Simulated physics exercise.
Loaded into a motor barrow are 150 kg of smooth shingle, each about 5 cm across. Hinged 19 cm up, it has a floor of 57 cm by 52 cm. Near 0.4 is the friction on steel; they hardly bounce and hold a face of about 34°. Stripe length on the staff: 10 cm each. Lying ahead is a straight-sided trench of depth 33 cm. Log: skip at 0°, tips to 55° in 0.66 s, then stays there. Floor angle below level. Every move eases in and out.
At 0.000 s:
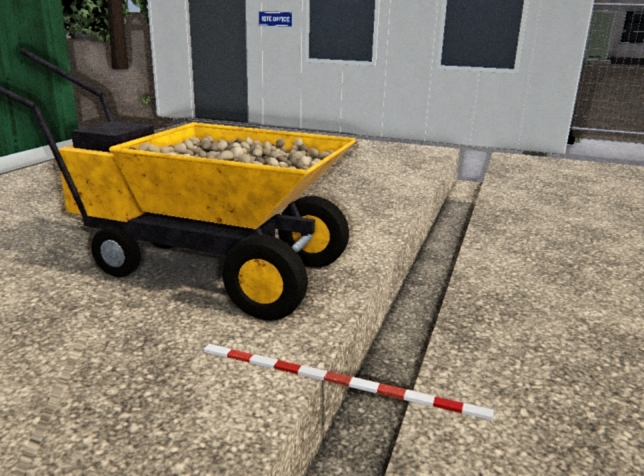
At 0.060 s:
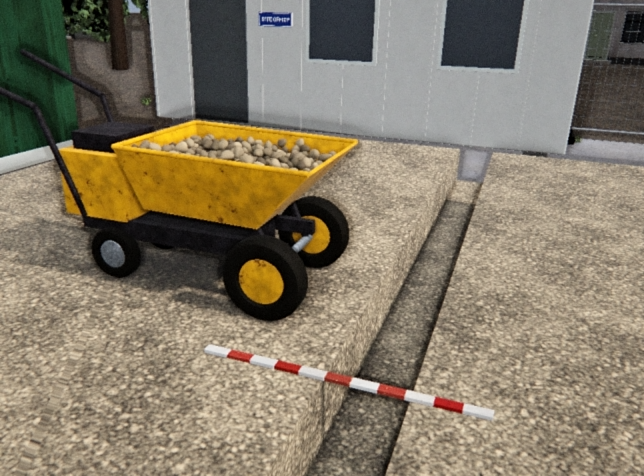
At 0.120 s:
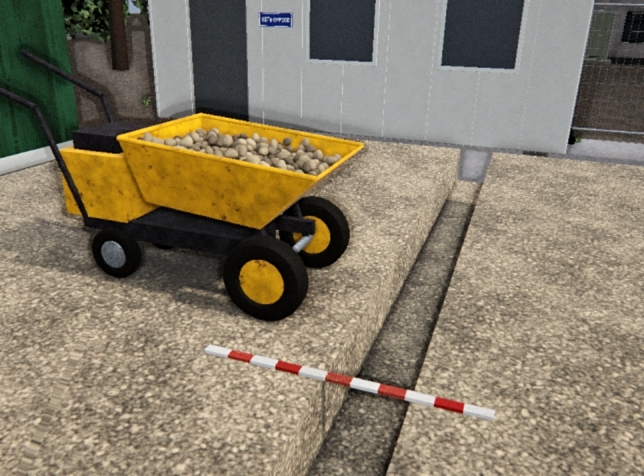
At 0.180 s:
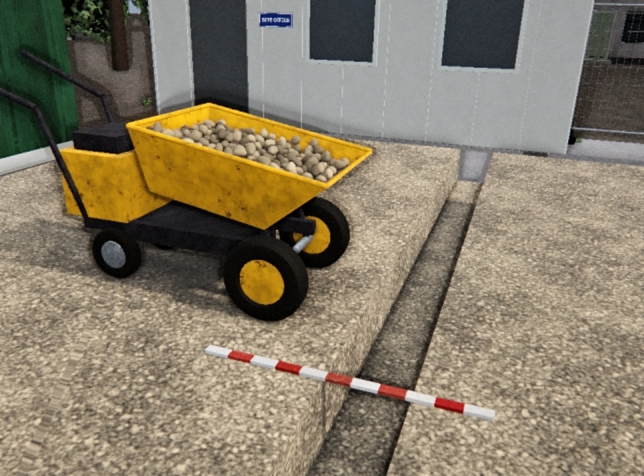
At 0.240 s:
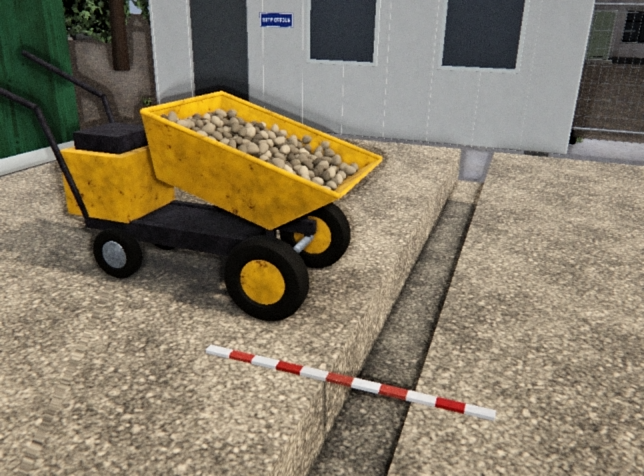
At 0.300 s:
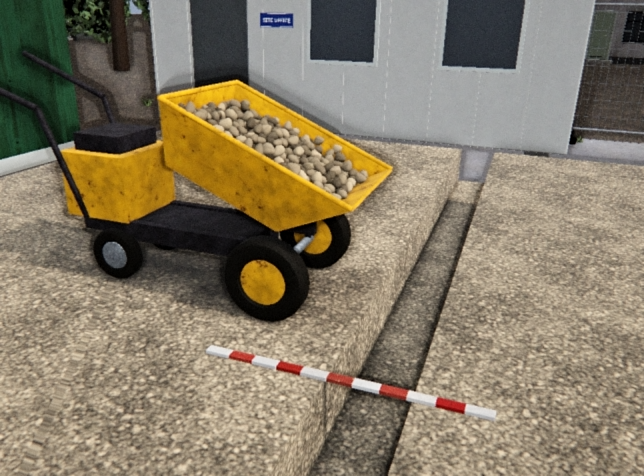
A yellow motor barrow loaded with smooth, rounded stones stood still beside a narrow trench and a red-and-white striped staff, while its skip slowly tilted up at the back, its front lip dipping to the right.
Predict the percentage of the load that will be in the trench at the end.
Predicted: Roughly 39 %.
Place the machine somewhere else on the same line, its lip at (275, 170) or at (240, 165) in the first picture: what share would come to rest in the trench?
From the first spot near 60, from the second near 70 per cent.
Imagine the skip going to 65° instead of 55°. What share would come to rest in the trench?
Then roughly 35 percent.
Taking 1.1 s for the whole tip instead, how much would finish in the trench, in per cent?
With that change, it comes to around 45 per cent.
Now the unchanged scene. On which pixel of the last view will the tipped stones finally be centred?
I'd point to around (458, 317).
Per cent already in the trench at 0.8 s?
Some 10 per cent.
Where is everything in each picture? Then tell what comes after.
In the first picture, lip at (305, 173), floor tilted 0°, highest stones at (251, 148).
In the second picture, the skip is at 1°, its lip at (308, 175); the top of the load is at (245, 147); the stones move at 0.3 m/s on average.
In the third picture, lip at (316, 179), floor tilted 5°, highest stones at (214, 140); the stones move at 0.6 m/s on average.
In the fourth picture, the skip is at 10°, its lip at (326, 187); the top of the load is at (206, 129); the stones move at 0.9 m/s on average.
In the fifth picture, lip at (339, 197), floor tilted 17°, highest stones at (214, 117); the stones move at 1.0 m/s on average.
In the sixth picture, lip at (352, 210), floor tilted 24°, highest stones at (228, 106); the stones move at 1.1 m/s on average.
After 0.5 s the floor is at 47°; 100 % in the skip; the foremost stones are at (375, 225).
After 0.8 s the floor is at 55°; 90 % in the skip, 9 % in the trench, 1 % past the trench; the foremost stones are at (447, 273).
After 1.1 s the floor is at 55°; 44 % in the skip, 13 % in the trench, 43 % past the trench; the foremost stones are at (593, 358).
After 3.1 s the floor is at 55°; 14 % in the skip, 39 % in the trench, 47 % past the trench; the foremost stones are past the picture's edge.
